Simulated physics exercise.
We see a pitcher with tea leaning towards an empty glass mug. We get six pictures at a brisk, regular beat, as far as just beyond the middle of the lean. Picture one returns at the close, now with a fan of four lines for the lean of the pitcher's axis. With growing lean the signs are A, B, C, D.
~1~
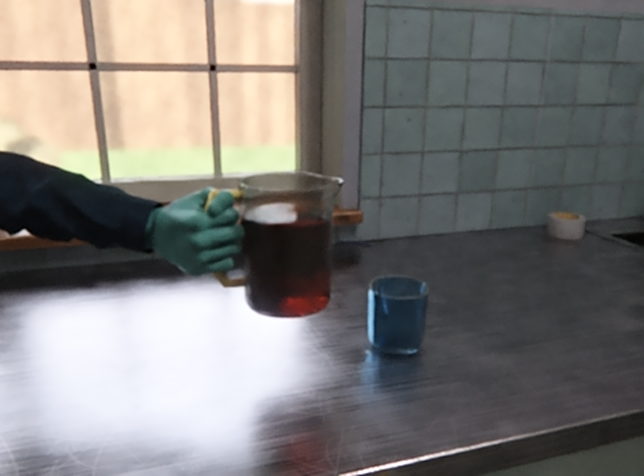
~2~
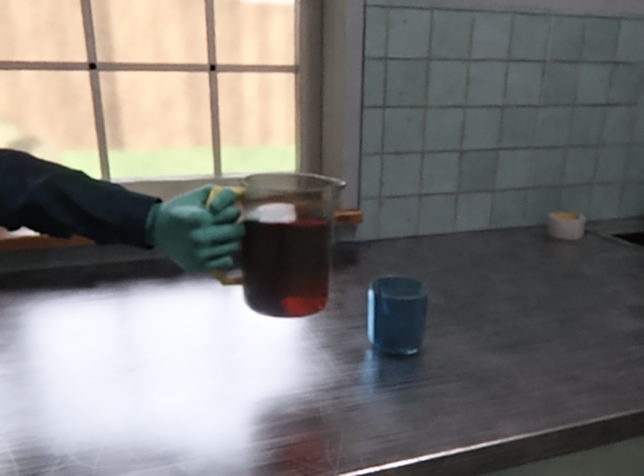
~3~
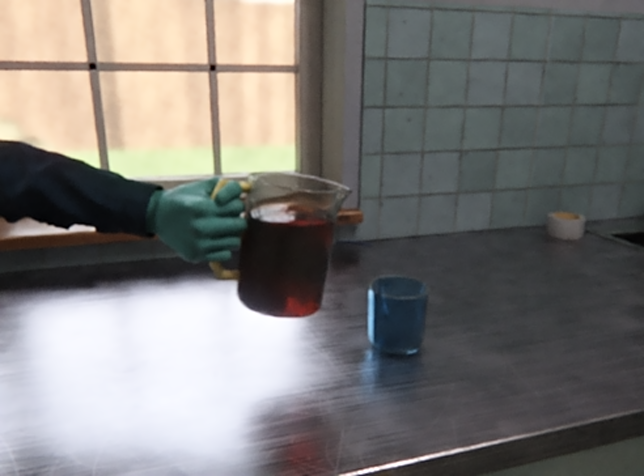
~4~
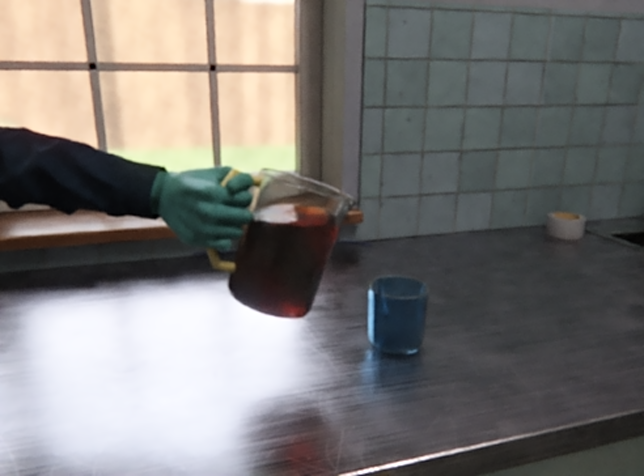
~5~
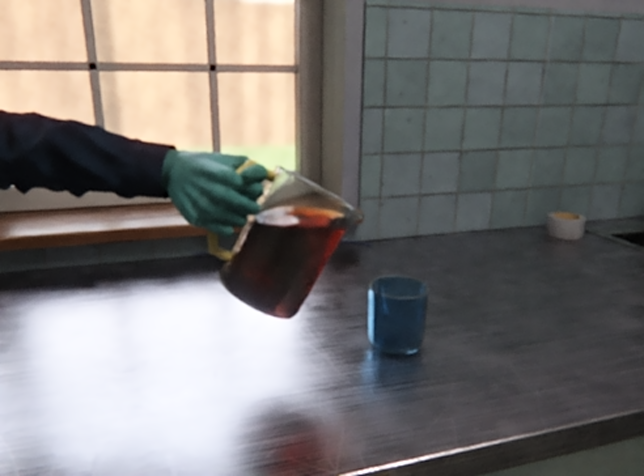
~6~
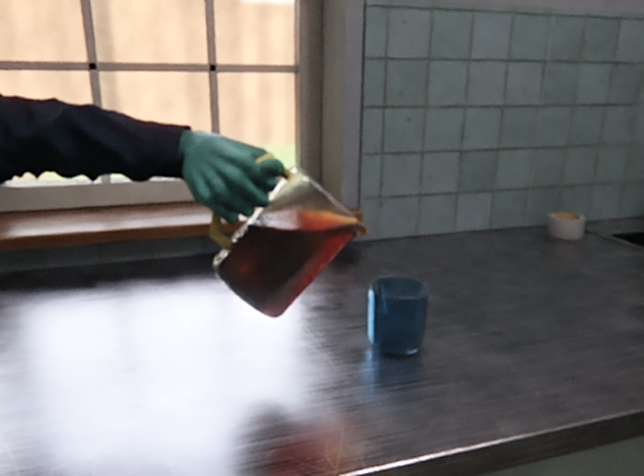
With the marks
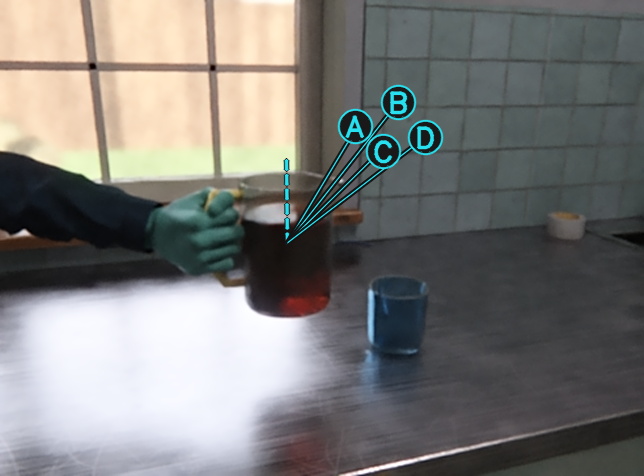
The video shows a green-gloved hand holding a clear pitcher of dark reddish tea above a countertop, left of a blue glass mug, then steadily tilting the pitcher rightward toward the mug while the mug stays still.
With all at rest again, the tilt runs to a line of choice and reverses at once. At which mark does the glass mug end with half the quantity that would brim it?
Go for D.
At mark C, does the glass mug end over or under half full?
Under.
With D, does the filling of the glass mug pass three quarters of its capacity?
No.
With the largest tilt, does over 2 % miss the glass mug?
No, it does not.
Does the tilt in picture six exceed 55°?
No, it does not.
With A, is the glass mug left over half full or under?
Under half.
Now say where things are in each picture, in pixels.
In the first frame, upright, lip at (342, 181); rim of the glass mug round (399, 286); nothing has left yet.
In the second frame, tipped about 2°, lip at (344, 183); nothing has left yet.
In the third frame, tipped about 9°, lip at (350, 189); nothing has left yet.
In the fourth frame, tipped about 18°, lip at (356, 200); nothing has left yet.
In the fifth frame, tipped about 30°, lip at (362, 215); nothing has left yet.
In the sixth frame, tipped about 43°, lip at (364, 231); nothing has left yet.
In cyan, A at (347, 142); B at (387, 115); C at (369, 161); D at (412, 147).
Choosing A, nothing reaches the glass mug.
Choosing B, the glass mug ends with about 11 % of what it can hold.
Choosing C, the glass mug ends with about 28 % of what it can hold.
Choosing D, the glass mug ends with about 52 % of what it can hold.
